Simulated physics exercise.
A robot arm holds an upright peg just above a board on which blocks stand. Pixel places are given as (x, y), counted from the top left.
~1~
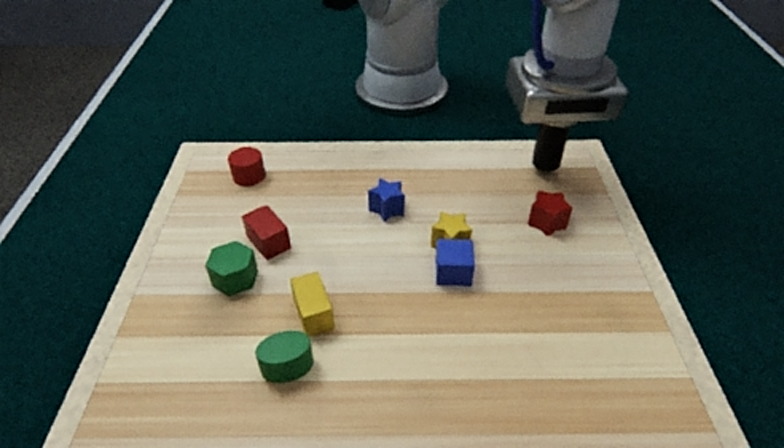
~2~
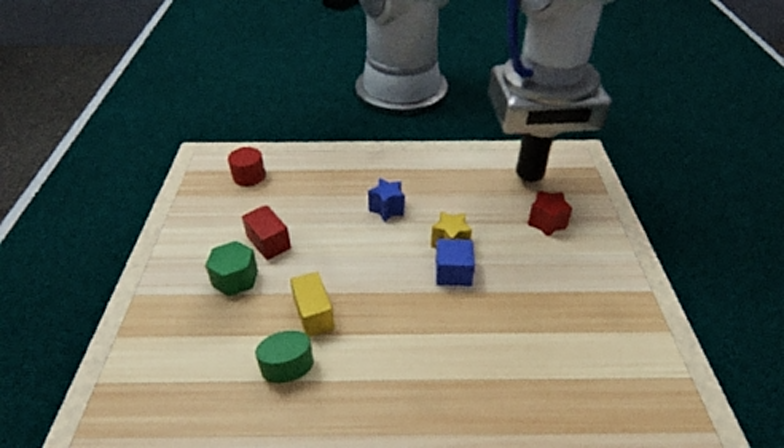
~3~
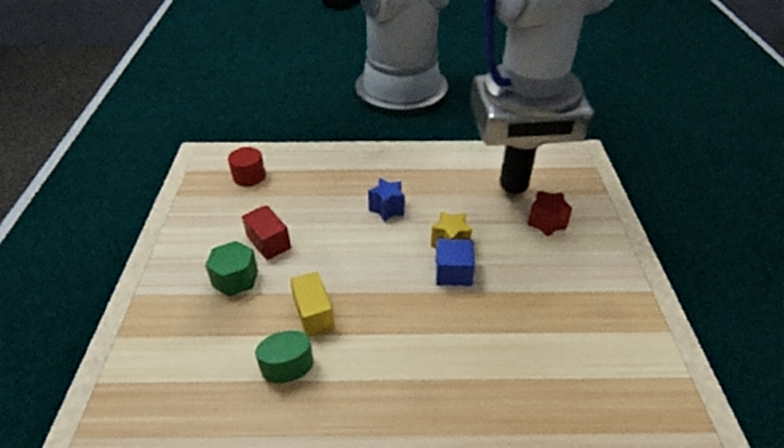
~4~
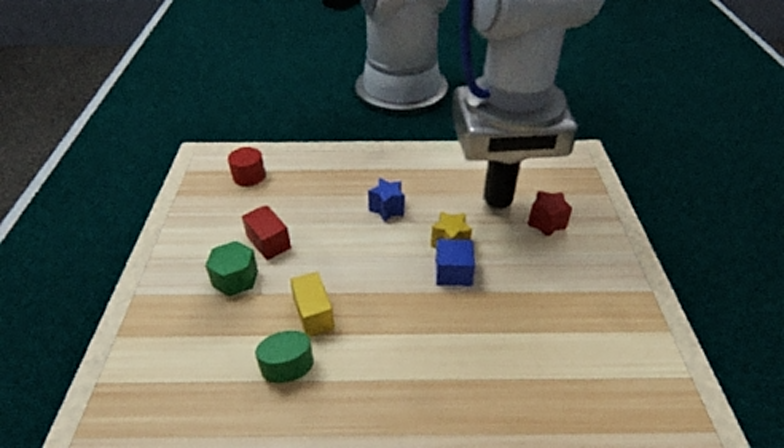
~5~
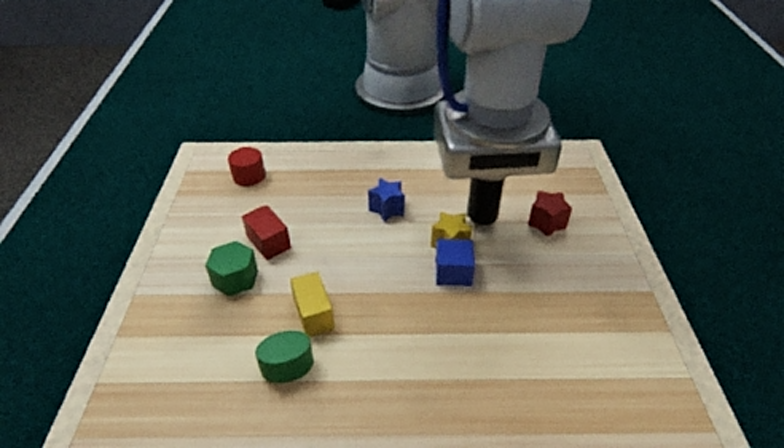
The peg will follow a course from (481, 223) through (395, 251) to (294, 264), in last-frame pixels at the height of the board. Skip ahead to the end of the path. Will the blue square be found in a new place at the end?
Yes - that is the case.
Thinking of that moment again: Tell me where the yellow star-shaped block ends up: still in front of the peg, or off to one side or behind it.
At the end of the path, the peg has already lost the yellow star-shaped block, which lies beside or behind it.
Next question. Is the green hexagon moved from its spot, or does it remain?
Put simply, it stays right there.
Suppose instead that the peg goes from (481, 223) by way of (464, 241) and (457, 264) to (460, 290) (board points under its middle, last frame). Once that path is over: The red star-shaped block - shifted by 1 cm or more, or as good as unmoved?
It holds its position.
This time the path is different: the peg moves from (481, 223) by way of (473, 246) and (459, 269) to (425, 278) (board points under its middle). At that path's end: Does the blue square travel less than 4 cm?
Short answer: No.
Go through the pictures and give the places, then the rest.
Tip of the peg at (546, 164), middles of tops, green hexagon at (229, 257), red oblong block at (264, 221), yellow star-shaped block at (452, 223), blue square at (456, 252), in the first picture.
Peg at (530, 174), nothing pushed, in the second picture.
Peg at (514, 186), nothing pushed, in the third picture.
Peg at (498, 199), nothing pushed, in the fourth picture.
Peg at (482, 216), green hexagon at (229, 257), red oblong block at (264, 221), yellow star-shaped block at (452, 223), blue square at (456, 252), in the fifth picture.
The first path, step by step. One third of the way, peg at (427, 238); yellow star-shaped block at (412, 248), turned 30° anticlockwise; blue square at (452, 259), turned 35° anticlockwise.
Two thirds of the way, peg at (361, 249); yellow star-shaped block at (398, 254), turned 100° anticlockwise; blue square at (452, 259), turned 35° anticlockwise.
At the end, peg at (293, 257); green hexagon unmoved; red oblong block unmoved; yellow star-shaped block at (398, 254), turned 100° anticlockwise; blue square at (452, 259), turned 35° anticlockwise.
